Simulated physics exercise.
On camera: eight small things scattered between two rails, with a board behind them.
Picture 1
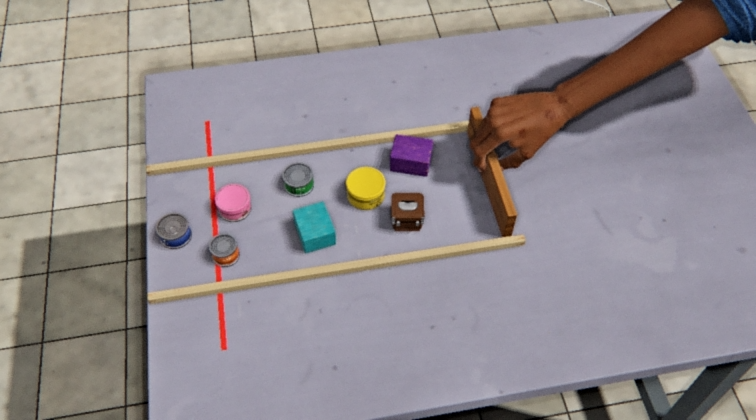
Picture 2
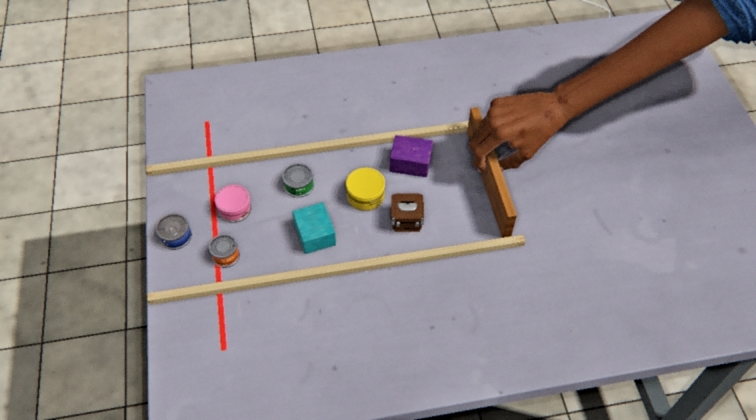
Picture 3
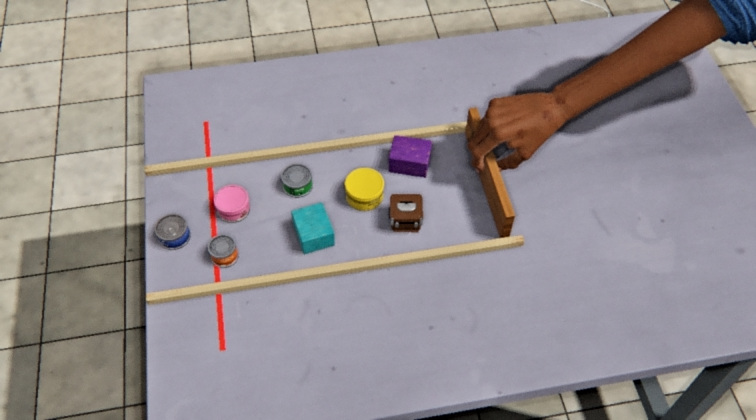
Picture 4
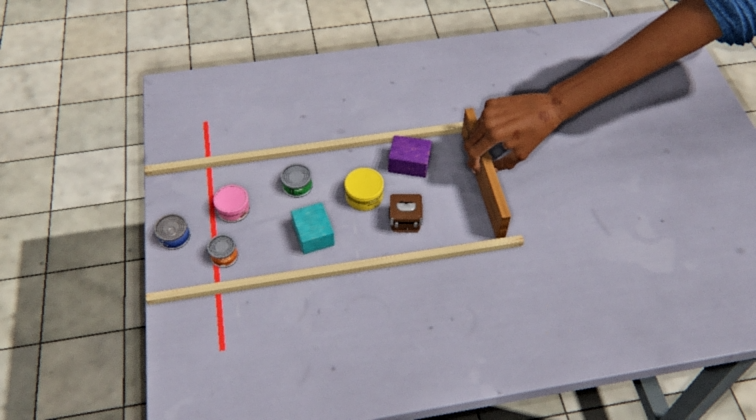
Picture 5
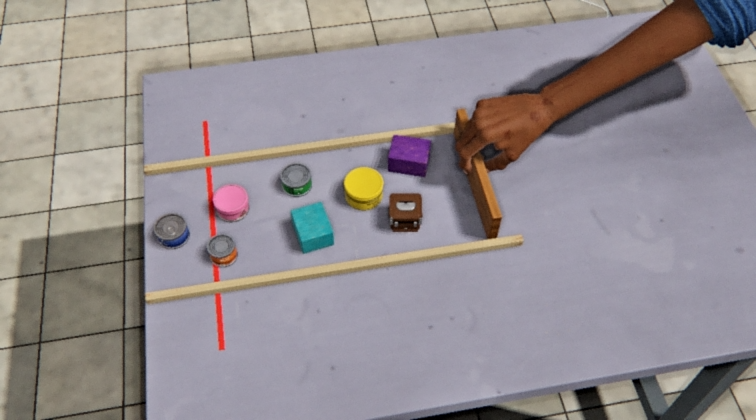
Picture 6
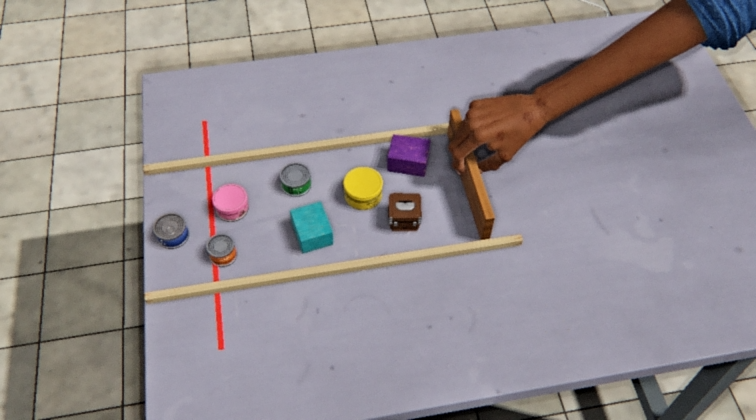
A hand slides an upright wooden board slightly to the left between two pale rails on a gray table, while the eight small tins, tubs and blocks scattered in front of it, around a red line, stay essentially still.
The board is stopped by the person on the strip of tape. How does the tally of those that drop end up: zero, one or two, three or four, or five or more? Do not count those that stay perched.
The tally ends at one or two.
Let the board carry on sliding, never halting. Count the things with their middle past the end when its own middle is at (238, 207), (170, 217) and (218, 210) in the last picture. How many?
The counts: 0, 5 and 2.
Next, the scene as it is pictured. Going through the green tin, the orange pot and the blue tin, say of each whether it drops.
Taking them in turn, the green tin is still there, then the orange pot ends up down, and finally the blue tin ends up down.
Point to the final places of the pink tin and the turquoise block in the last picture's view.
Roughly (155, 216); the other one roughly (163, 251).
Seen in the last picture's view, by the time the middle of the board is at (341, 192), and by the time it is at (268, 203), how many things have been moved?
At the first spot the count is 5, and at the second it is 7.
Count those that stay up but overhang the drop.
Answer: 2.
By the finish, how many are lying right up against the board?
The count comes out at 3.
Soon after, none off yet; blue tin at rest near (171, 231); orange pot at rest near (222, 250); pink tin at rest near (231, 203).
Then, none off yet; blue tin at rest near (171, 231); orange pot moved about its own width near (184, 256); pink tin moved about its own width near (202, 211).
By the end, the number that fall off is one or two; fallen, orange pot and blue tin.
